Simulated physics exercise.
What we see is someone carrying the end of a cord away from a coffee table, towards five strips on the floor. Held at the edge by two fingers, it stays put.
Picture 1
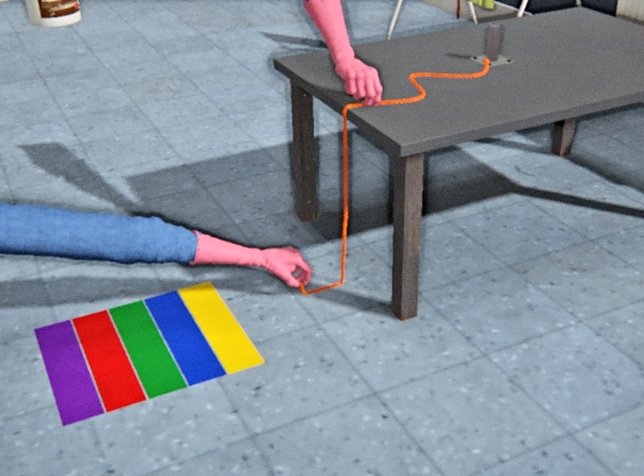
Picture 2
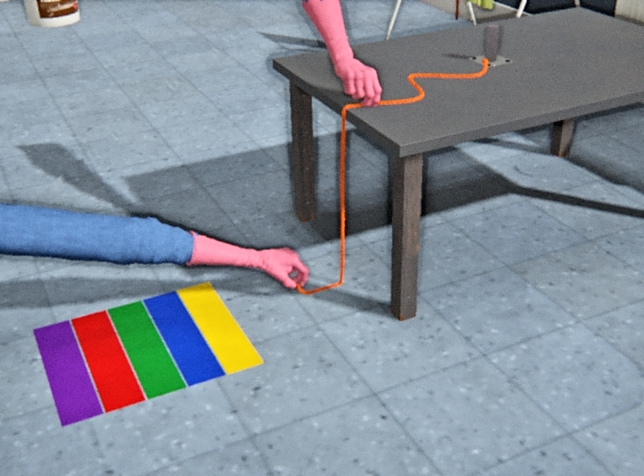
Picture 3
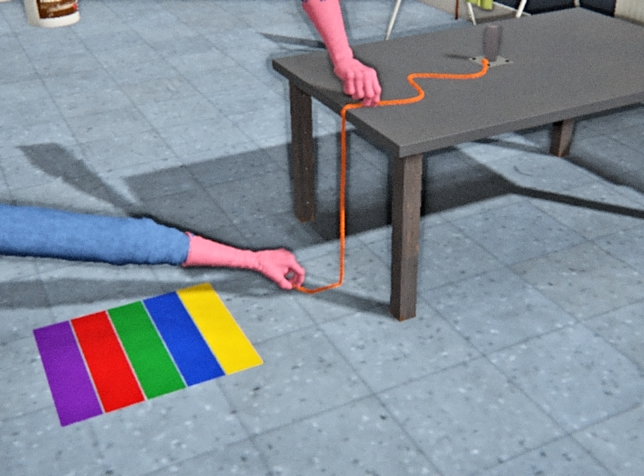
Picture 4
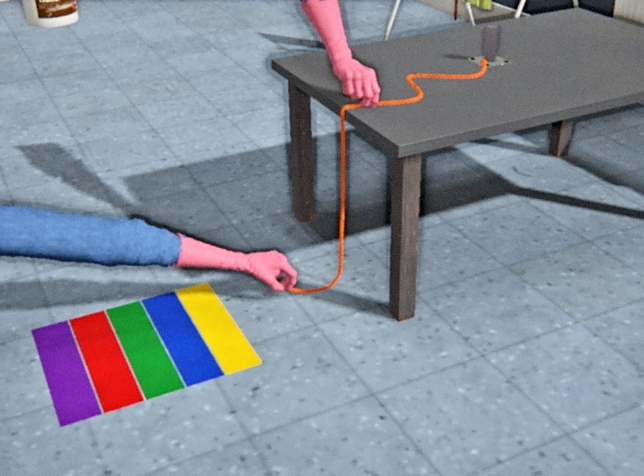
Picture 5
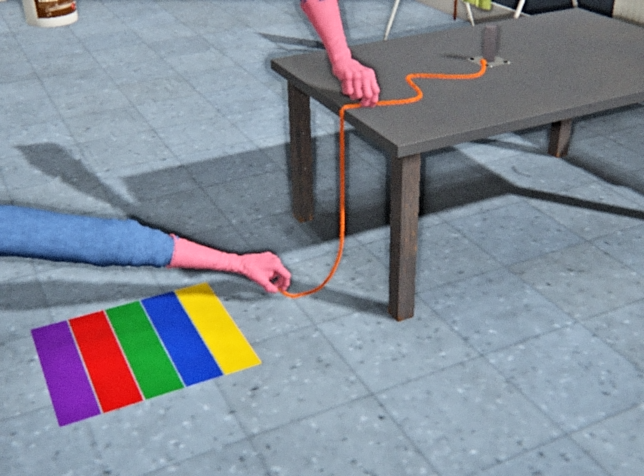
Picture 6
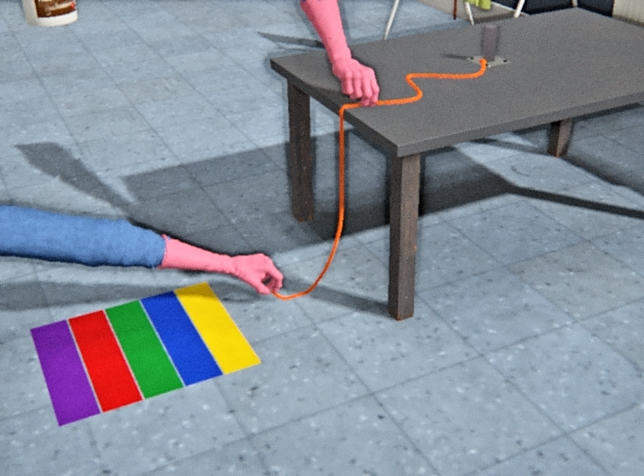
The clip opens on an orange cord running across a dark table, pinched at its edge by one hand, and dropping to the floor, where another hand grips its end beside five coloured strips. The lower hand slides slightly left, drawing the end along, and the cord's sharp bend near the floor opens into a smooth curve.
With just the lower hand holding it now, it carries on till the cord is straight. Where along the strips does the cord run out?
Over the red strip.
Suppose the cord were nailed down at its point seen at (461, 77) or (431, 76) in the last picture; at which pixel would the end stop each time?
Per try (px, approx.): (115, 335), (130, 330).
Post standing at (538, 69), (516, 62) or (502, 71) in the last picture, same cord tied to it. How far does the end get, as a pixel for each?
Estimated pixels per try: (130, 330); (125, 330); (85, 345).
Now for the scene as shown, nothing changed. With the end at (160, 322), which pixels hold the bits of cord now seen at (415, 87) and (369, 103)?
Around (377, 95) and around (332, 143).
A little later, end near (160, 322); over blue.
Next, end near (122, 333); over green.
When it is tight, end near (98, 340); over red. It gets as far as the red strip.
